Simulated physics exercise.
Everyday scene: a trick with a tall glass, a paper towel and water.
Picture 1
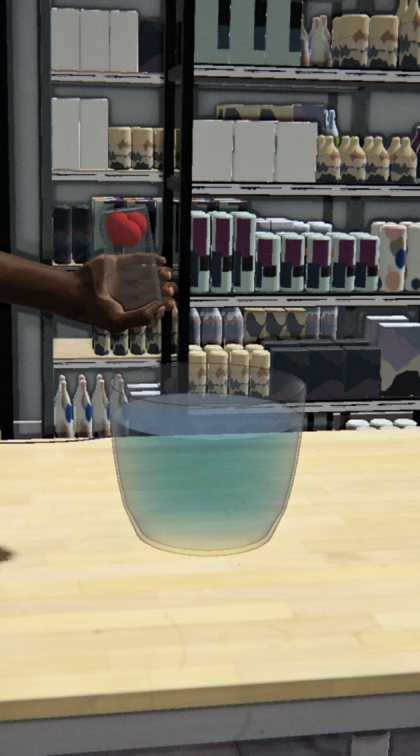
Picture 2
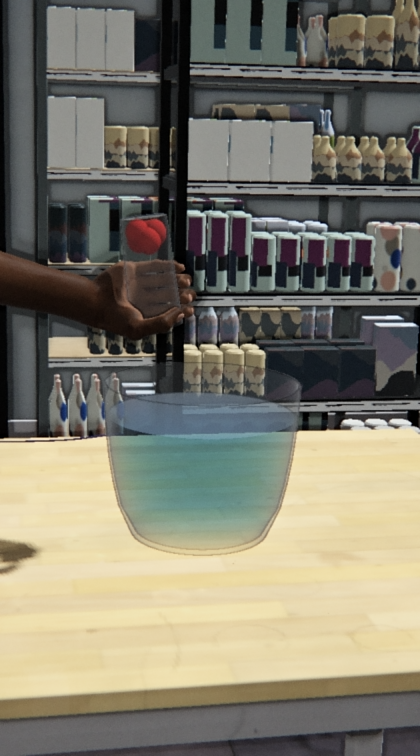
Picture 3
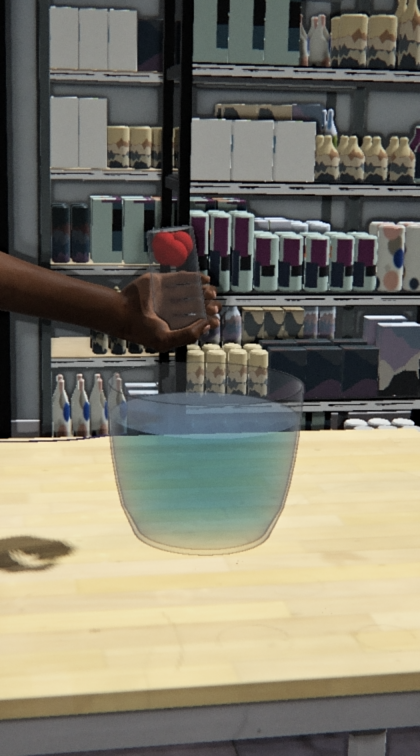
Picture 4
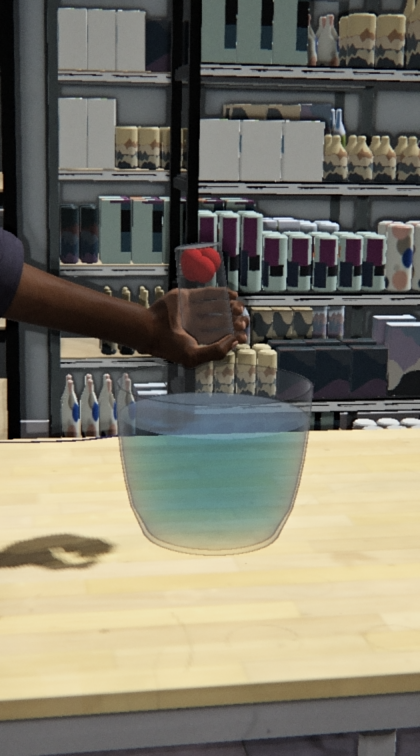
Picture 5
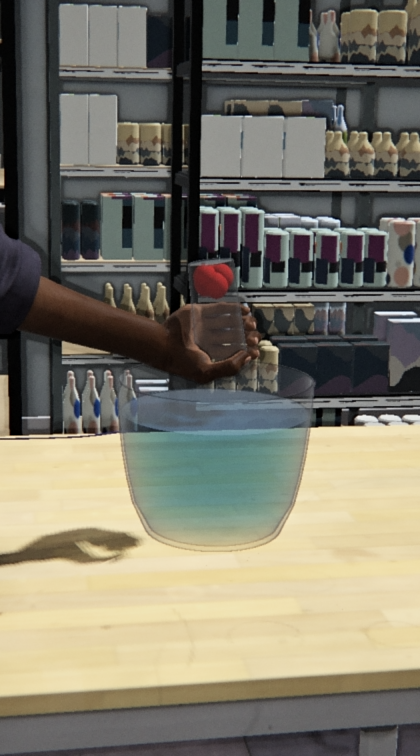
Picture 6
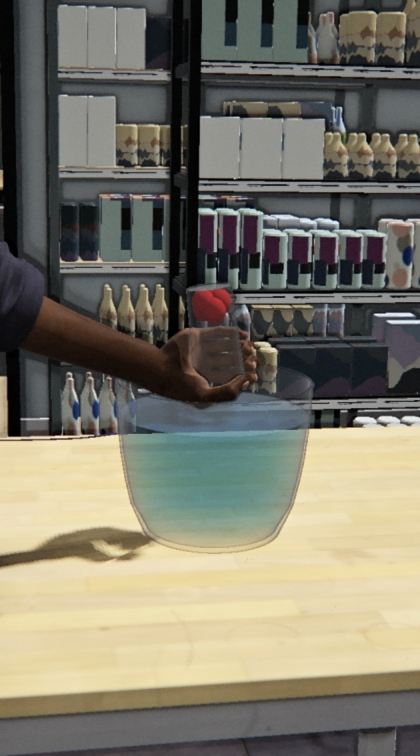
A hand holding a clear glass with something red inside moves in from the left, over a clear tub of blue-green water on a wooden table. It shifts right above the tub, then lowers until the hand is just above the water, its shadow stretching across the tabletop.
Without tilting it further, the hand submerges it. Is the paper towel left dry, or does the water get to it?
I expect it will not get a drop down there.
Soon after, the tall glass enters the water.
Later, air is trapped inside and holds the level down.
In the end, the tall glass is under, still full of air, and the paper towel is dry.
